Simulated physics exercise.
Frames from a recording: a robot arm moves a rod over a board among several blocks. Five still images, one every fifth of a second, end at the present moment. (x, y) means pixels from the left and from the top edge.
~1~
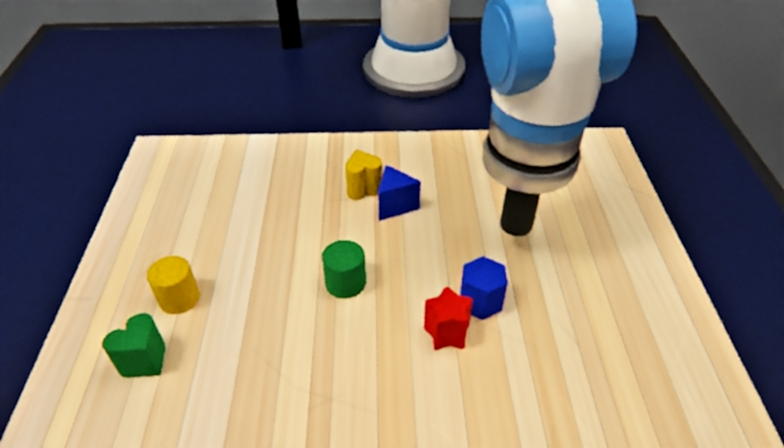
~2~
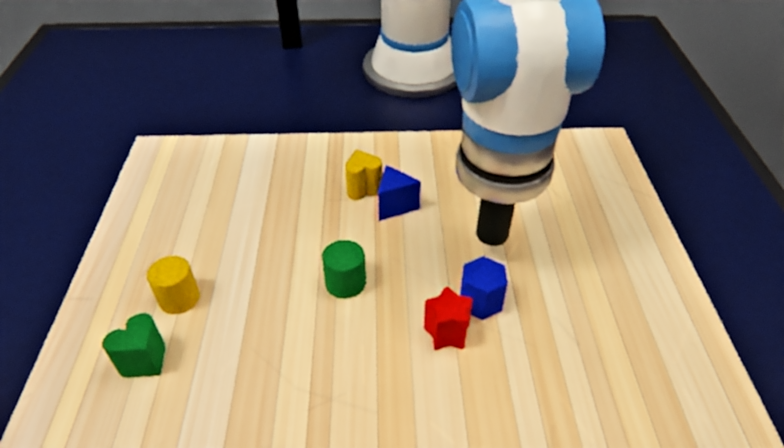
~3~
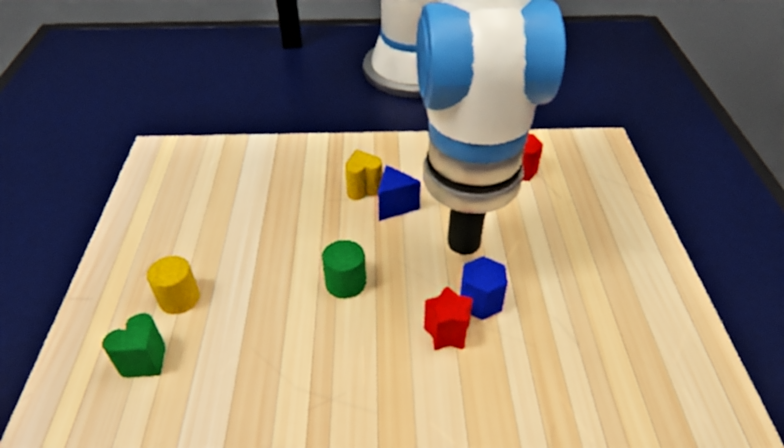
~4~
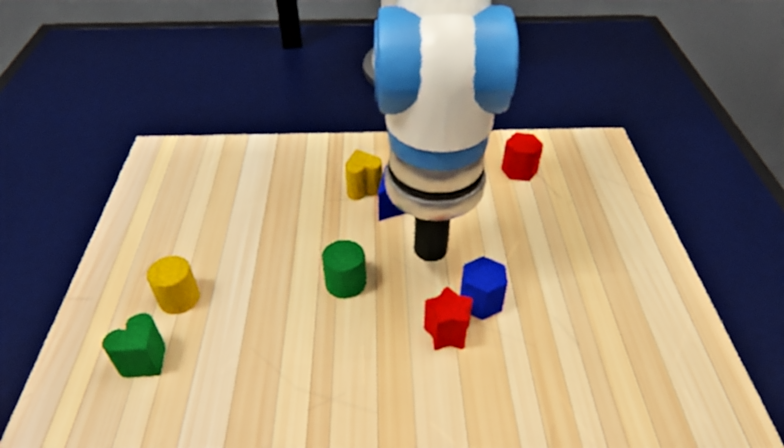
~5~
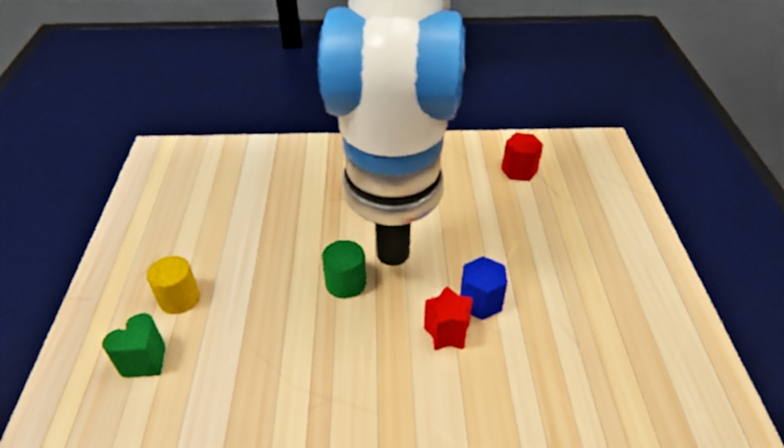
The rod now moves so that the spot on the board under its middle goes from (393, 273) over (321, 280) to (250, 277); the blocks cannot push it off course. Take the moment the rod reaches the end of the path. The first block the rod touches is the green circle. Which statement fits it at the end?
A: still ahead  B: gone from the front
B (gone from the front)
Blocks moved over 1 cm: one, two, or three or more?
It should be one, as far as I can tell.
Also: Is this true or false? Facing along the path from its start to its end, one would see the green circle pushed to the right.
That is false.
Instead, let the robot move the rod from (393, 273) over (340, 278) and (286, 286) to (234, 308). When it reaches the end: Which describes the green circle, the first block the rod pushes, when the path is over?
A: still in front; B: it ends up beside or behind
I'll go with A - still in front.
On the path given first. One third of the way, rod (344, 261); green circle (305, 261).
Two thirds of the way, rod (294, 262); green circle (259, 272).
At the end, rod (245, 259); yellow circle in place; green circle (229, 278).
